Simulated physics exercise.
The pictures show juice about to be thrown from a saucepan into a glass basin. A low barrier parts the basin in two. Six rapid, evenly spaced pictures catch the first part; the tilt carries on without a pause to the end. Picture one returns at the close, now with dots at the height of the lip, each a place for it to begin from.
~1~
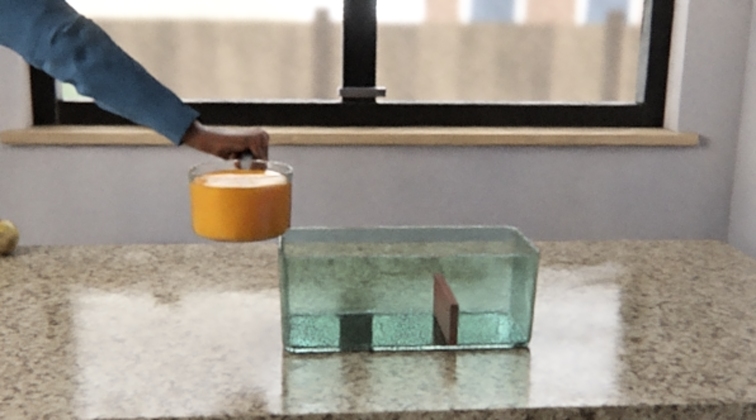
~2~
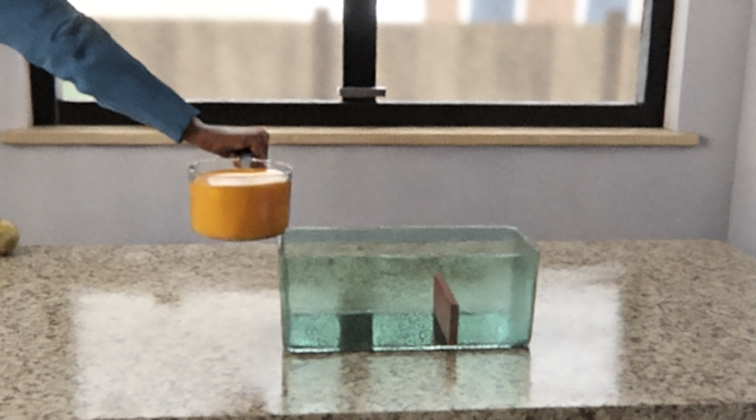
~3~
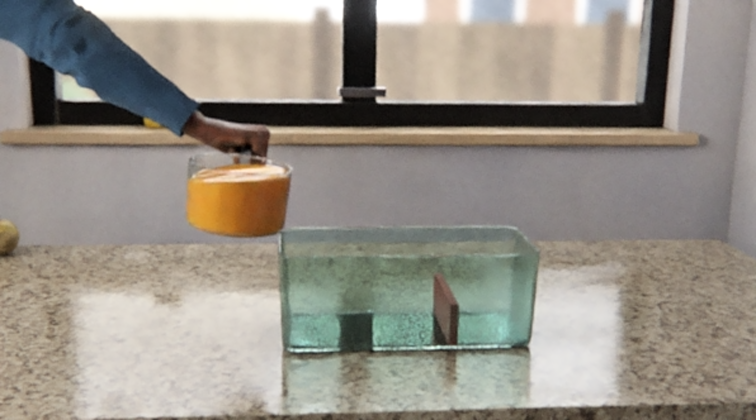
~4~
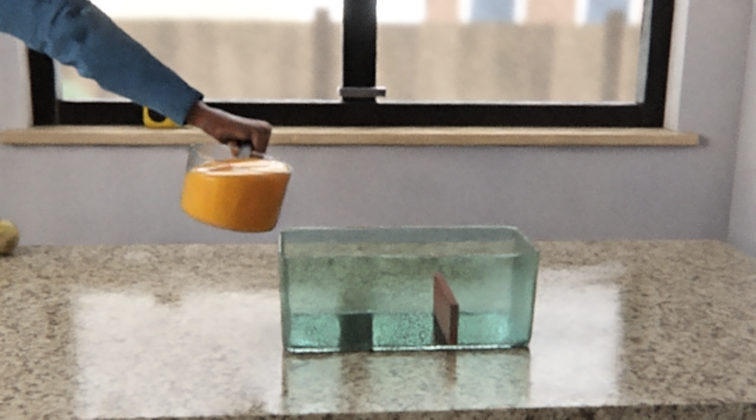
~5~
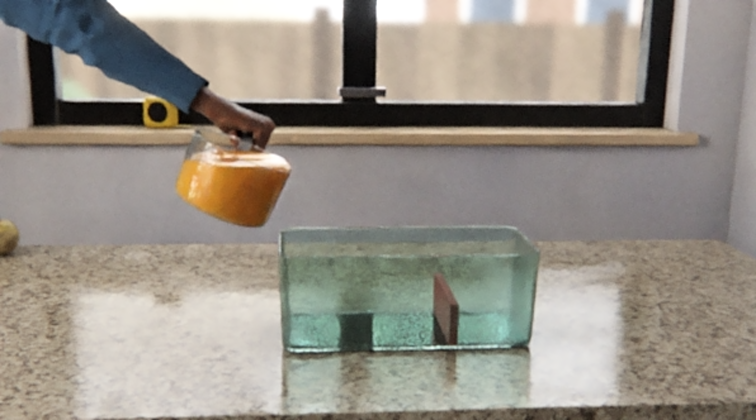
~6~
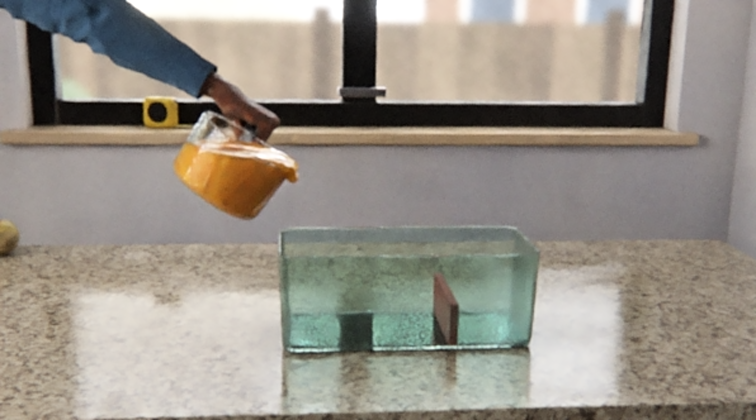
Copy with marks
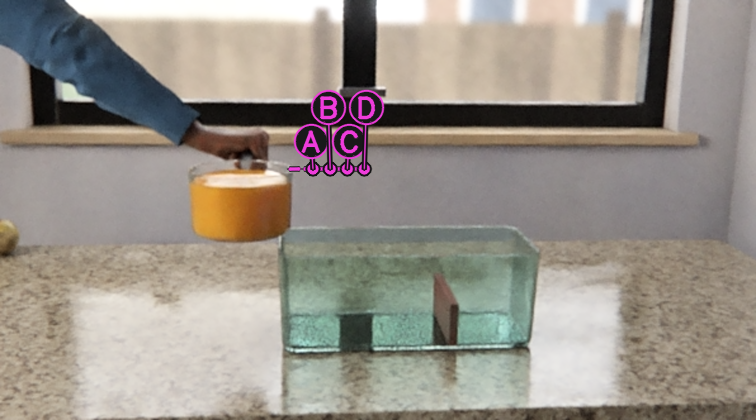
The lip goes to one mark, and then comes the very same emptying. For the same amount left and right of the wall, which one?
D is best.
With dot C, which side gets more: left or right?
The left side.
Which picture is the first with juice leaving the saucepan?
Picture 5.
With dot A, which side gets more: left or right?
More ends on the left.
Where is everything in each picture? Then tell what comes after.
The first frame shows upright, lip at (290, 169); basin from (282, 349) to (531, 344); top of the wall at (446, 287); nothing has left yet.
The second frame shows upright, lip at (290, 169); nothing has left yet.
The third frame shows tipped about 6°, lip at (290, 169); nothing has left yet.
The fourth frame shows tipped about 14°, lip at (290, 169); nothing has left yet.
The fifth frame shows tipped about 23°, lip at (290, 169); juice is over the lip, down to (290, 169).
The sixth frame shows tipped about 35°, lip at (290, 169); juice is over the lip, down to (294, 179).
On the marked copy, A at (313, 169); B at (330, 169); C at (347, 169); D at (364, 169).
For dot A, about 91 % ends left of the wall and 6 % right of it; 3 % is lost outside.
For dot B, about 92 % ends left of the wall and 5 % right of it; 3 % is lost outside.
For dot C, about 80 % ends left of the wall and 16 % right of it; 4 % is lost outside.
For dot D, about 49 % ends left of the wall and 45 % right of it; 6 % is lost outside.
